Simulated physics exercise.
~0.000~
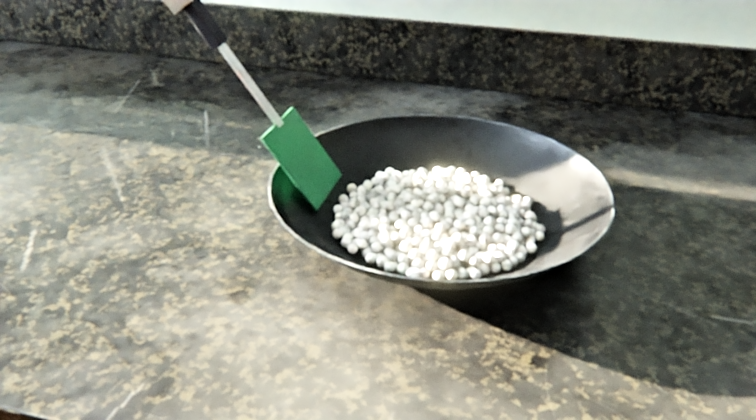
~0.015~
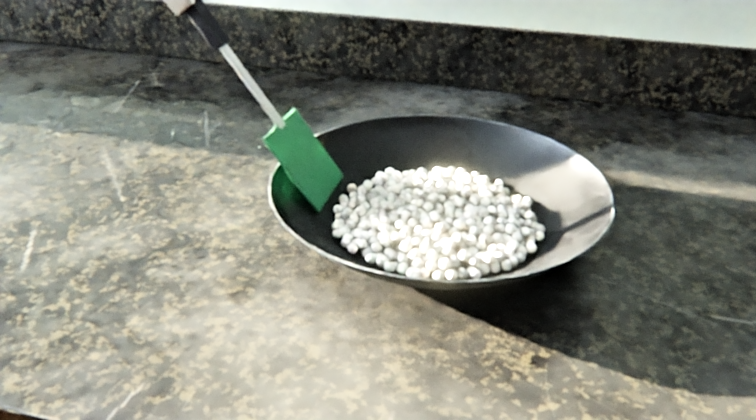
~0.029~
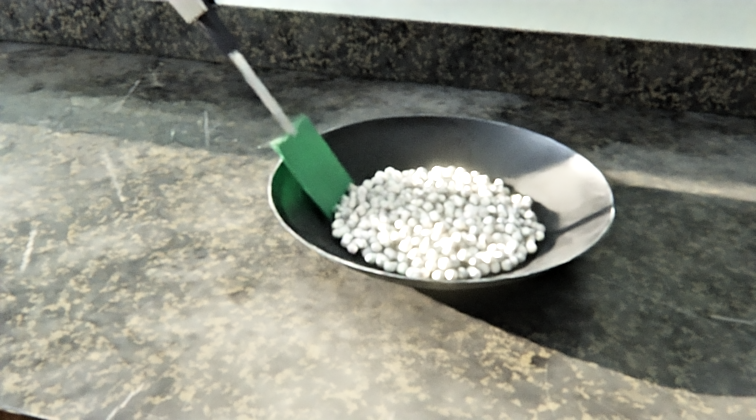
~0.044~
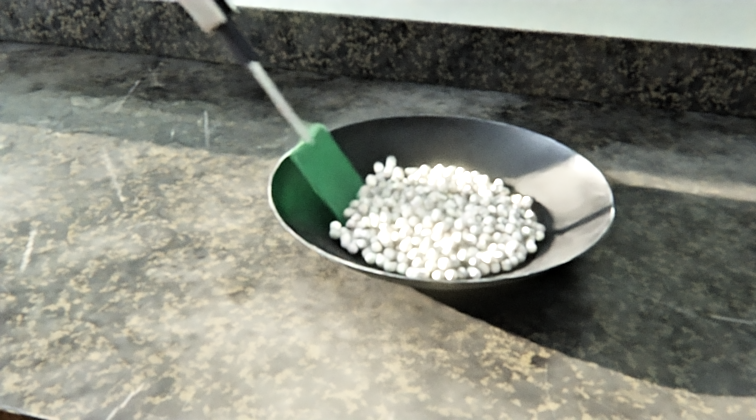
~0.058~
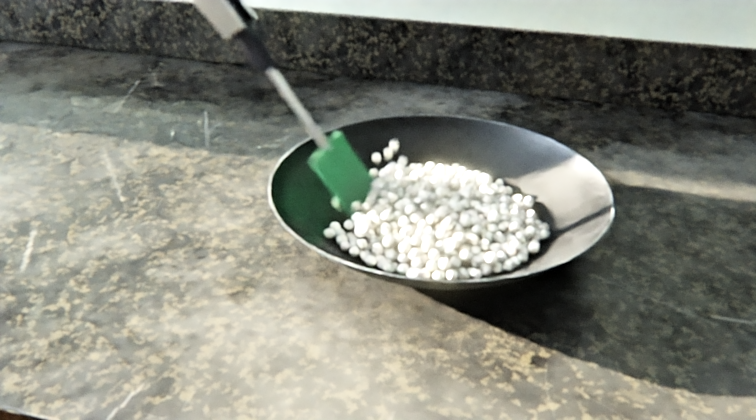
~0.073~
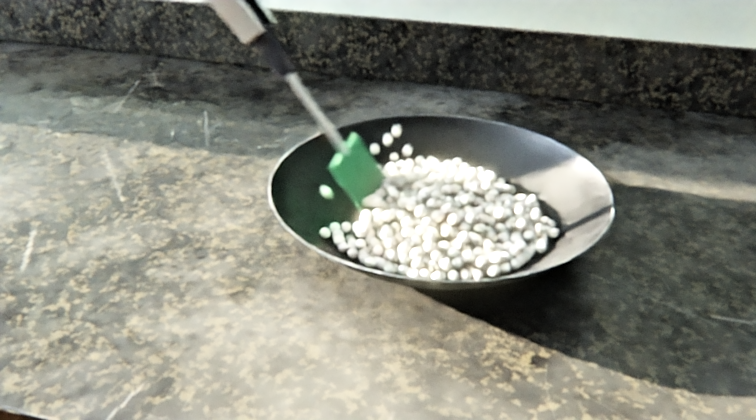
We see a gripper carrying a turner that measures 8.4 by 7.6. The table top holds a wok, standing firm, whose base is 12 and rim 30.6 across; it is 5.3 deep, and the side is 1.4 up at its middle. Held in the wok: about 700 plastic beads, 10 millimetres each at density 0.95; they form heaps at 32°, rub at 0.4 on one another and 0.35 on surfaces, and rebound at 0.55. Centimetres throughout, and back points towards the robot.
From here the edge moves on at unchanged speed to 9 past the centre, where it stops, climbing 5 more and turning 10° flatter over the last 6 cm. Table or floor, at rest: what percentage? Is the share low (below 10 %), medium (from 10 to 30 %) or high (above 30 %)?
The share is medium, from 10 to 30 %.
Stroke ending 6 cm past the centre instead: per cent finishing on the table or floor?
Changed stop: Approx. 10 %.
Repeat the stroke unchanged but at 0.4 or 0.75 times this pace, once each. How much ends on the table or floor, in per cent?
Estimates, in order: 0 % and 10 %.
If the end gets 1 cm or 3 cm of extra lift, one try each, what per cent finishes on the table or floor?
Some 20 and 25 per cent.
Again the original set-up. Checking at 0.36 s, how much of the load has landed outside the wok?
10 %.
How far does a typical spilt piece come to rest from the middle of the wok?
Looks like roughly 64 centimetres to me.
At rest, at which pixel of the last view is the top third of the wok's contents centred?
The middle lies somewhere around (528, 218).
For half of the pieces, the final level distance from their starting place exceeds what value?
About 4 cm.
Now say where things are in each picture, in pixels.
Turner top edge at (278, 122), sloping 54°; upper third of the load around (438, 212), from x 335 to 540, top at y 170; 700 in the wok, in the first picture.
Turner top edge at (279, 123), sloping 54°; upper third of the load around (438, 212), from x 335 to 540, top at y 170, in the second picture.
Turner top edge at (290, 130), sloping 54°; upper third of the load around (438, 212), from x 335 to 540, top at y 170, in the third picture.
Turner top edge at (307, 139), sloping 54°; upper third of the load around (436, 210), from x 335 to 540, top at y 165, in the fourth picture.
Turner top edge at (325, 146), sloping 54°; upper third of the load around (434, 206), from x 330 to 545, top at y 145, in the fifth picture.
Turner top edge at (343, 150), sloping 54°; upper third of the load around (436, 203), from x 325 to 555, top at y 130; 700 in the wok, in the sixth picture.
After 0.11 s, sloping 54°, highest piece 7 above the table; 699 in the wok, 1 on the blade or in flight.
After 0.14 s, sloping 51°, highest piece 8 above the table; 698 in the wok, 2 on the blade or in flight.
After 0.36 s, sloping 44°, highest piece 14 above the table; 562 in the wok, 67 on the table or floor, 71 on the blade or in flight.
After 1.41 s, sloping 44°, highest piece 4 above the table; 561 in the wok, 139 on the table or floor.
At rest, 561 in the wok, 139 on the table or floor. That is 20 % on the table or floor.
